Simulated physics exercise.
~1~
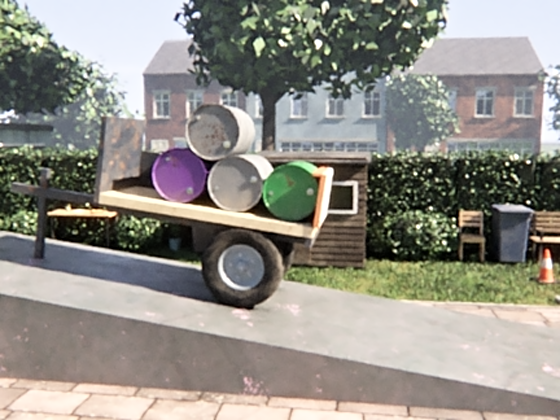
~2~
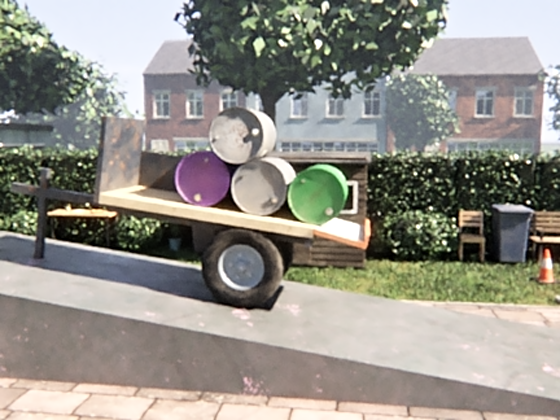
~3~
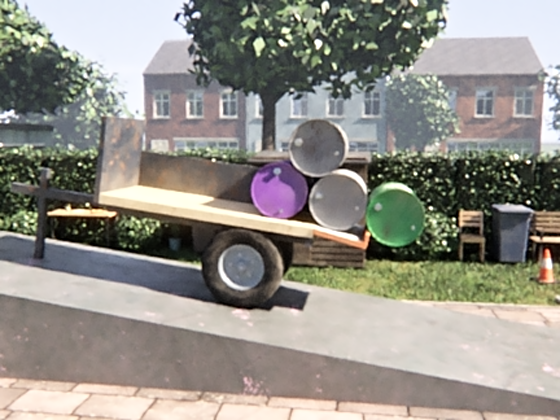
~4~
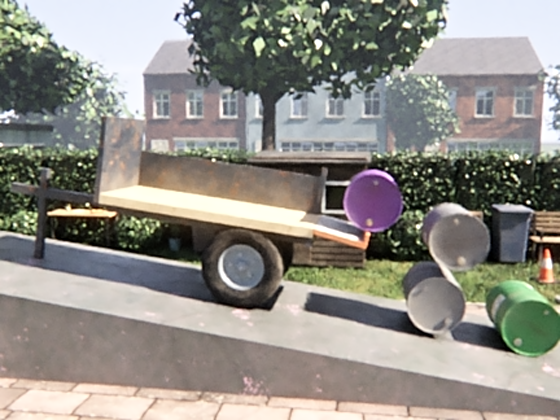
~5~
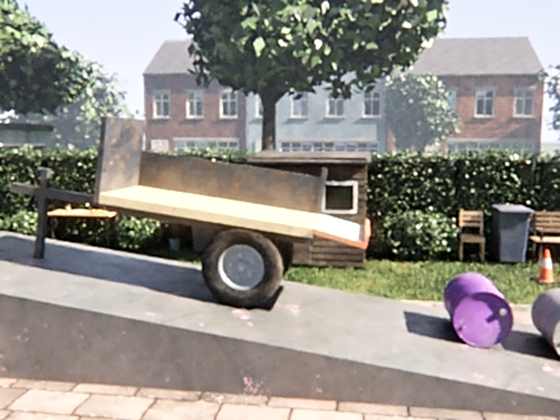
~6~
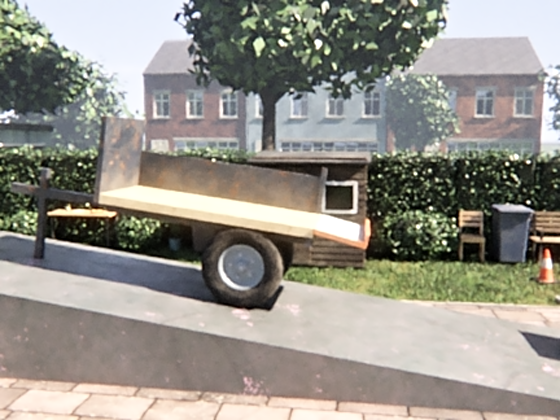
The clip opens on a trailer parked nose-up on a ramp, carrying a purple drum, a green drum and two grey ones, with one grey drum resting on top of the others. The gate at the right end swings down, and the drums begin rolling right along the sloping bed. Green leads the way over the lowered gate, with the grey pair close behind. Purple follows last, dropping off the edge as the others tumble onto the ramp. They roll away to the right, leaving the bed empty and only a shadow at the right edge.
